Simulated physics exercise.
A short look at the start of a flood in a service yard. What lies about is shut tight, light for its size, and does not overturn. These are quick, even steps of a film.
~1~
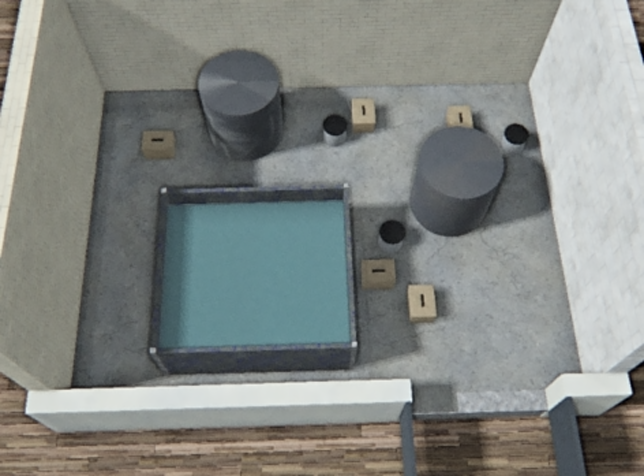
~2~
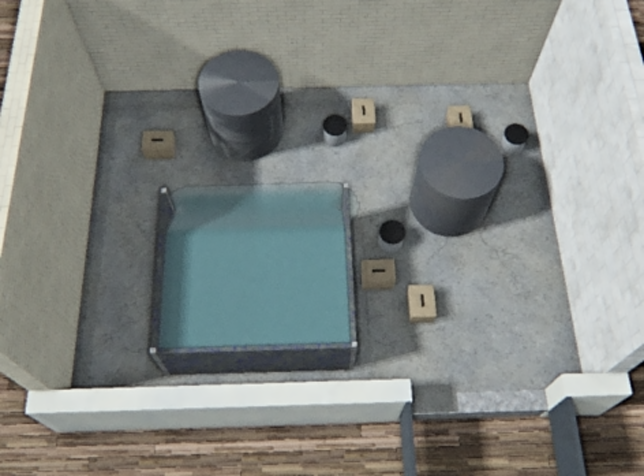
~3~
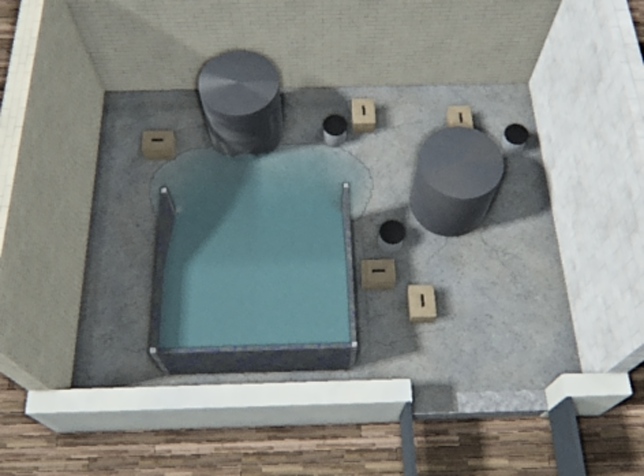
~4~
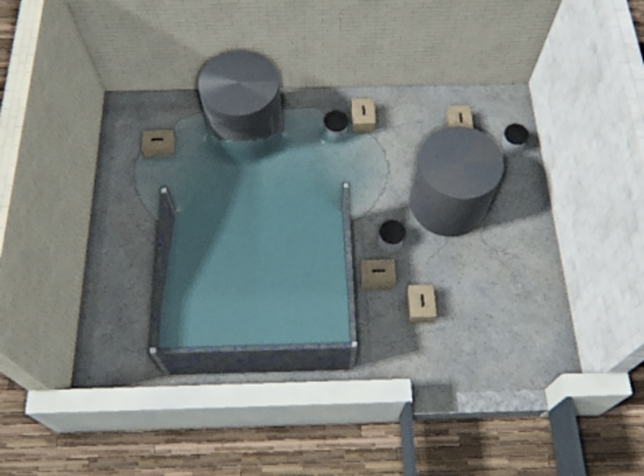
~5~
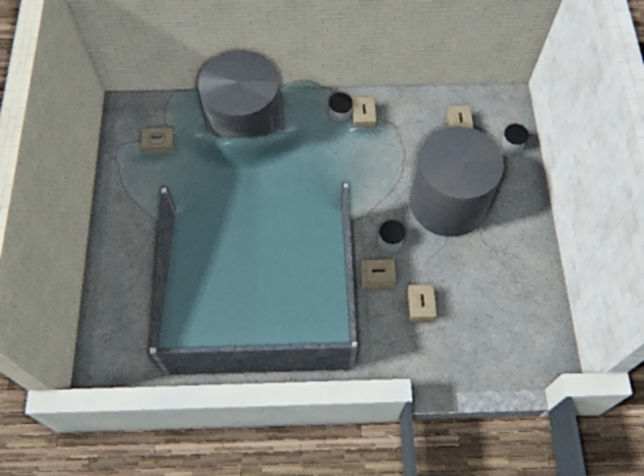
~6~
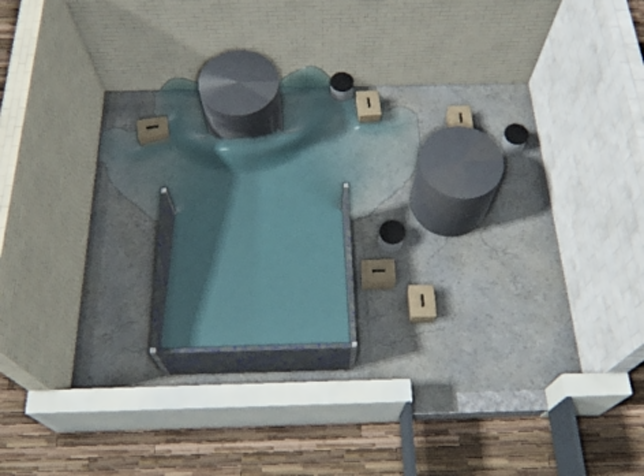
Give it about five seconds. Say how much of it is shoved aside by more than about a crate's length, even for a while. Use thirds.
Share: One to two thirds.
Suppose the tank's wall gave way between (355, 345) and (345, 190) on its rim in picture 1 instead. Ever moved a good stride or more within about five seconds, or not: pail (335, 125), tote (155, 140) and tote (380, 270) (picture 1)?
In that order: Moved that far, not that far, moved that far.
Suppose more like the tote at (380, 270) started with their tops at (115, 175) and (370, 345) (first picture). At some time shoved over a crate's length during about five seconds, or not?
In that order: Shifted that much, less than that.
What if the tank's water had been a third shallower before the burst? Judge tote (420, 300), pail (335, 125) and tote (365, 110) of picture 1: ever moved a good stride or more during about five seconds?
As listed: Under that, yes, shifted that much.
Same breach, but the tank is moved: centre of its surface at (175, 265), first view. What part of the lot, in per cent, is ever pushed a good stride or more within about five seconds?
Roughly 80 per cent.
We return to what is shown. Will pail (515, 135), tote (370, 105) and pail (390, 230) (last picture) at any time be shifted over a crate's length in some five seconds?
In that order: Swept aside, moved that far, not that far.
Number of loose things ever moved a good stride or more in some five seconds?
I count 5.
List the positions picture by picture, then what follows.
The first picture shows a pail at (335, 125), on the bottom; a tote at (157, 140), on the bottom; 0 of 8 have shifted.
The second picture shows a pail at (335, 125), on the bottom; a tote at (157, 140), on the bottom; 0 of 8 have shifted.
The third picture shows a pail at (335, 125) rests on the ground; a tote at (157, 140), on the bottom; 0 of 8 have shifted.
The fourth picture shows a pail at (336, 121) rests on the ground, close to its start; a tote at (157, 140), on the bottom; 1 of 8 have shifted.
The fifth picture shows a pail at (341, 102), on the bottom, a stride from its start; a tote at (157, 137) rests on the ground, close to its start; 1 of 8 have shifted.
The sixth picture shows a pail at (342, 81) rests on the ground, a stride from its start; a tote at (152, 127), on the bottom, close to its start; 3 of 8 have shifted.
A moment on, 3 of 8 are well off their spots; 1 afloat.
Next, 5 of 8 are well off their spots; 3 afloat.
Later, 5 of 8 are well off their spots; 2 afloat.
In the end, 4 of 8 are well off their spots, and 5 have been at some point; 2 afloat.
